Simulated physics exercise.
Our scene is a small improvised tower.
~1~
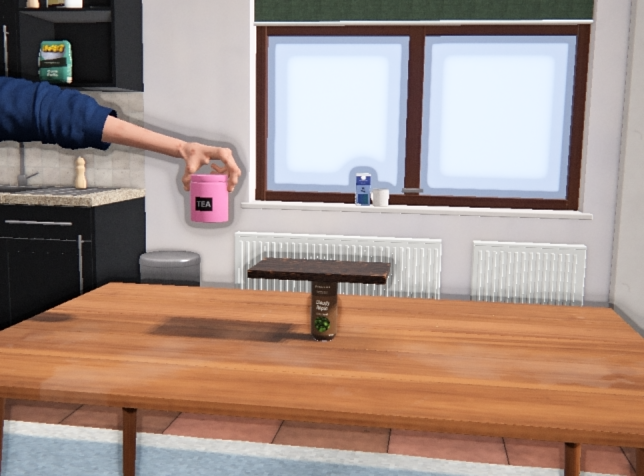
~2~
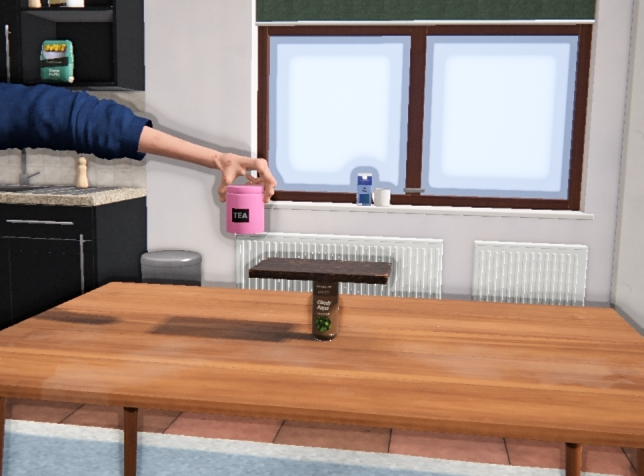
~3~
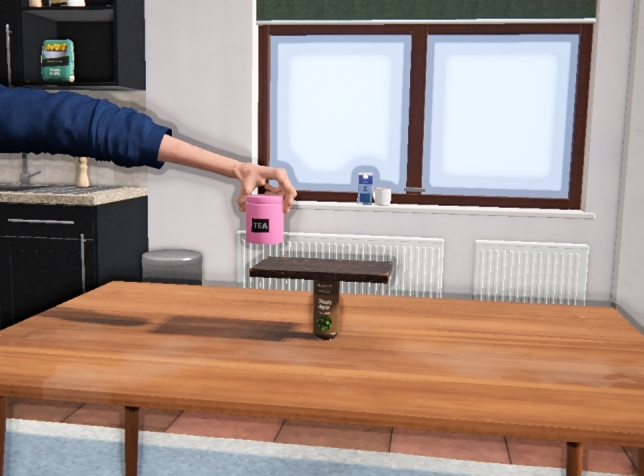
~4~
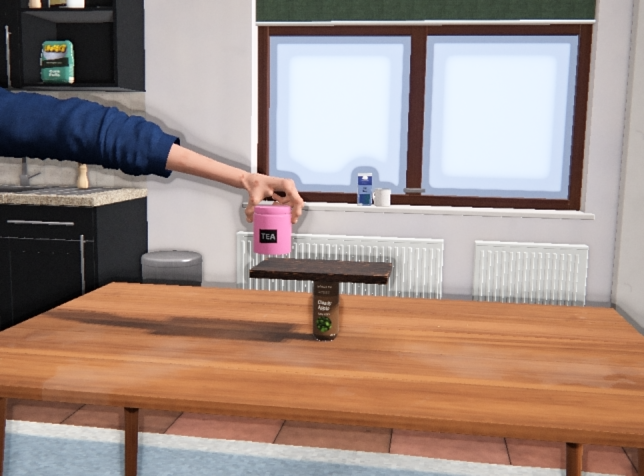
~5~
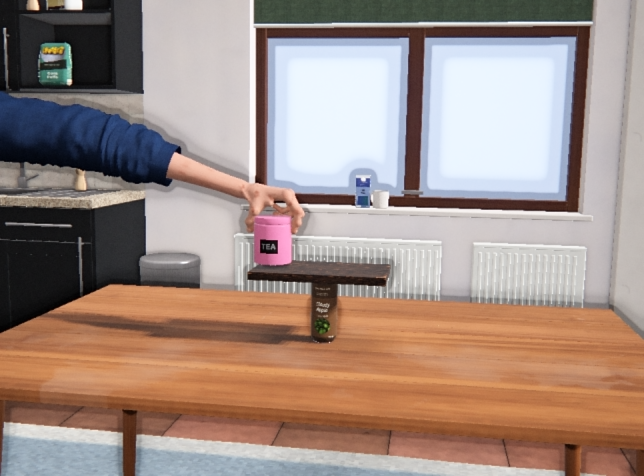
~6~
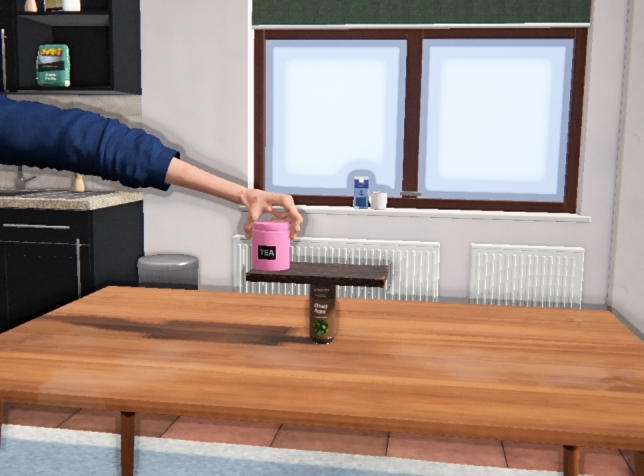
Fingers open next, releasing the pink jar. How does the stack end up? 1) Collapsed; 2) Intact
Option 1: Collapsed.
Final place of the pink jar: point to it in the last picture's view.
The object winds up at approximately (221, 320).
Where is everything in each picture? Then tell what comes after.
The first picture shows still above its spot; pink jar (209, 198); brown can (324, 307).
The second picture shows still above its spot; pink jar (245, 209); brown can (325, 306).
The third picture shows still above its spot; pink jar (264, 219); brown can (326, 306).
The fourth picture shows still above its spot; pink jar (272, 229); brown can (326, 307).
The fifth picture shows still above its spot; pink jar (273, 239); brown can (324, 309).
The sixth picture shows set down, still held; pink jar (271, 245); brown can (322, 310).
Then, 0.40 s after the last picture, pink jar now fallen; black board tipped 74° from how it was.
Then, 0.90 s after the last picture, black board now fallen.
By the end, fallen, pink jar and black board; brown can in place. Seen from the same camera at the end, pink jar near (221, 320). The stack comes apart.
